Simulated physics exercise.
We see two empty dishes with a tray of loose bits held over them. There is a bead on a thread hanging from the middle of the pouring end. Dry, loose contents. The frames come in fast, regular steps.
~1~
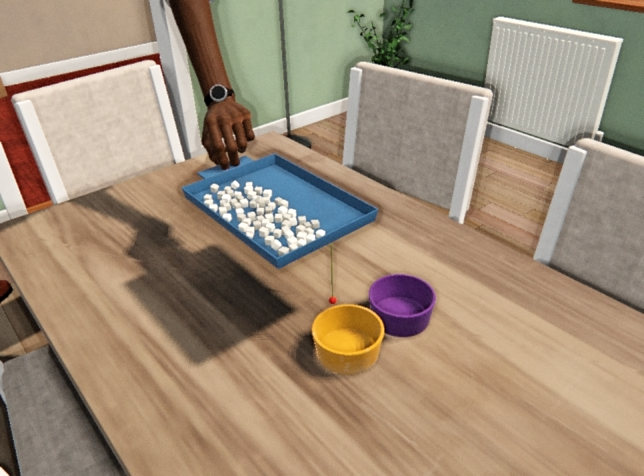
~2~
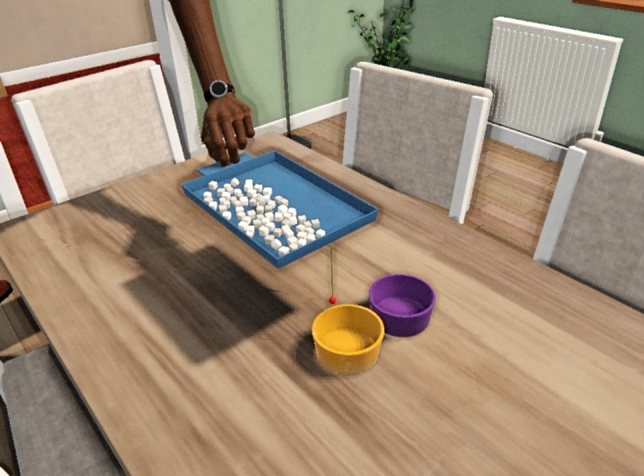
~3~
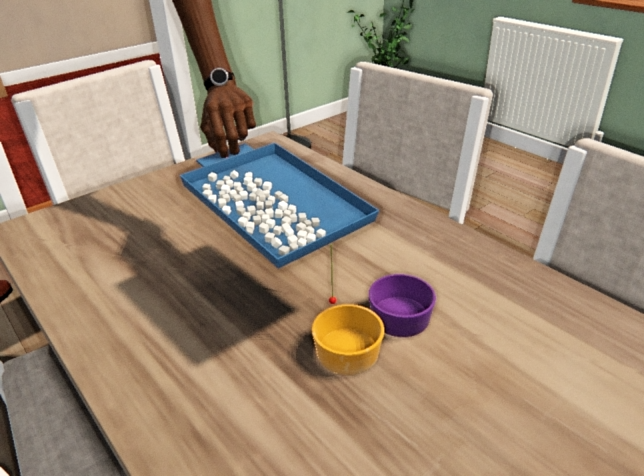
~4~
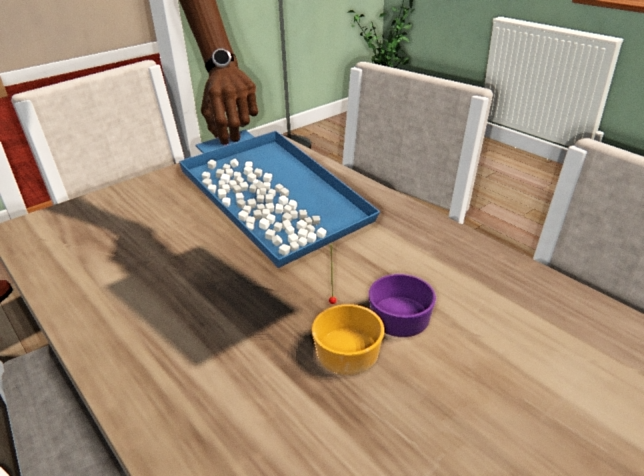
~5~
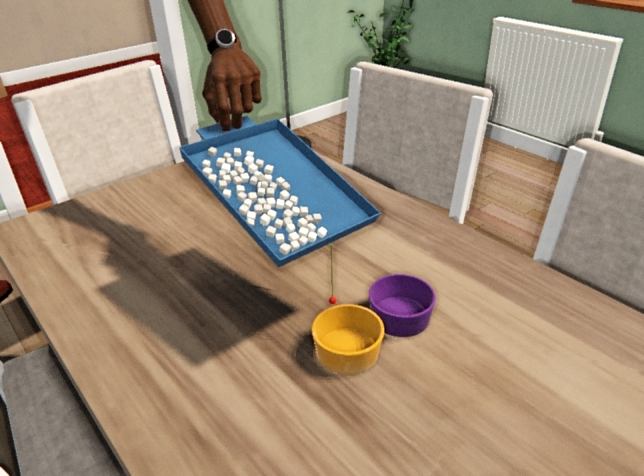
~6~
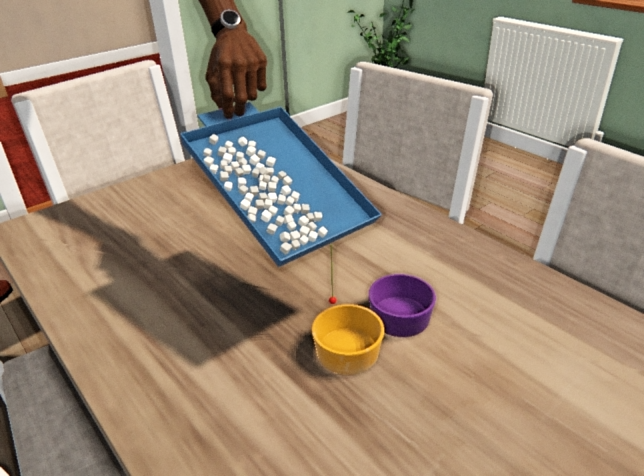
The clip shows a hand holding a blue tray of small white cubes above a wooden table with a yellow bowl and a purple bowl, first keeping it nearly still, then gradually raising its back end so the tray slopes toward the bowls.
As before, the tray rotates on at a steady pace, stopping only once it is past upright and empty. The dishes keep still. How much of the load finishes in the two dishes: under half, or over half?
Over half.
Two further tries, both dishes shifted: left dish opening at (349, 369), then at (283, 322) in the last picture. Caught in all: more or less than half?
Try 1: A minority of it. Try 2: A minority of it.
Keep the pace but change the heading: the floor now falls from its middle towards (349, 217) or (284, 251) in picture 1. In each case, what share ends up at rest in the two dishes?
About 40 % and 10 %.
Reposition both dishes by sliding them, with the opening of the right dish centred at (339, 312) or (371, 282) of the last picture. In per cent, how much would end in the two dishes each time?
Roughly 20 per cent, and 10 per cent.
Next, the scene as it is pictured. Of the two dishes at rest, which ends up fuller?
Winner: The left side.
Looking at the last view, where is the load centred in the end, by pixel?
Near pixel (366, 348).
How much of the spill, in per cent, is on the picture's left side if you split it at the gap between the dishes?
30 in a hundred, roughly.
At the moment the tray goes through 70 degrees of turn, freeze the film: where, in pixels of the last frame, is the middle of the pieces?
Look about (320, 229) in the last picture.
Soon, tray tipped steeply; nearly all on the tray; a stray few in the air.
A while on, tray tipped past a quarter turn; about two thirds on the tray; a small part in the left dish; a small part in the right dish; a small part outside both; about a quarter in the air.
Towards the end, tray tipped past a quarter turn; about half in the left dish; about a quarter in the right dish; about a quarter outside both.
Finally, tray tipped past a quarter turn; about half in the left dish; about a quarter in the right dish; about a quarter outside both.
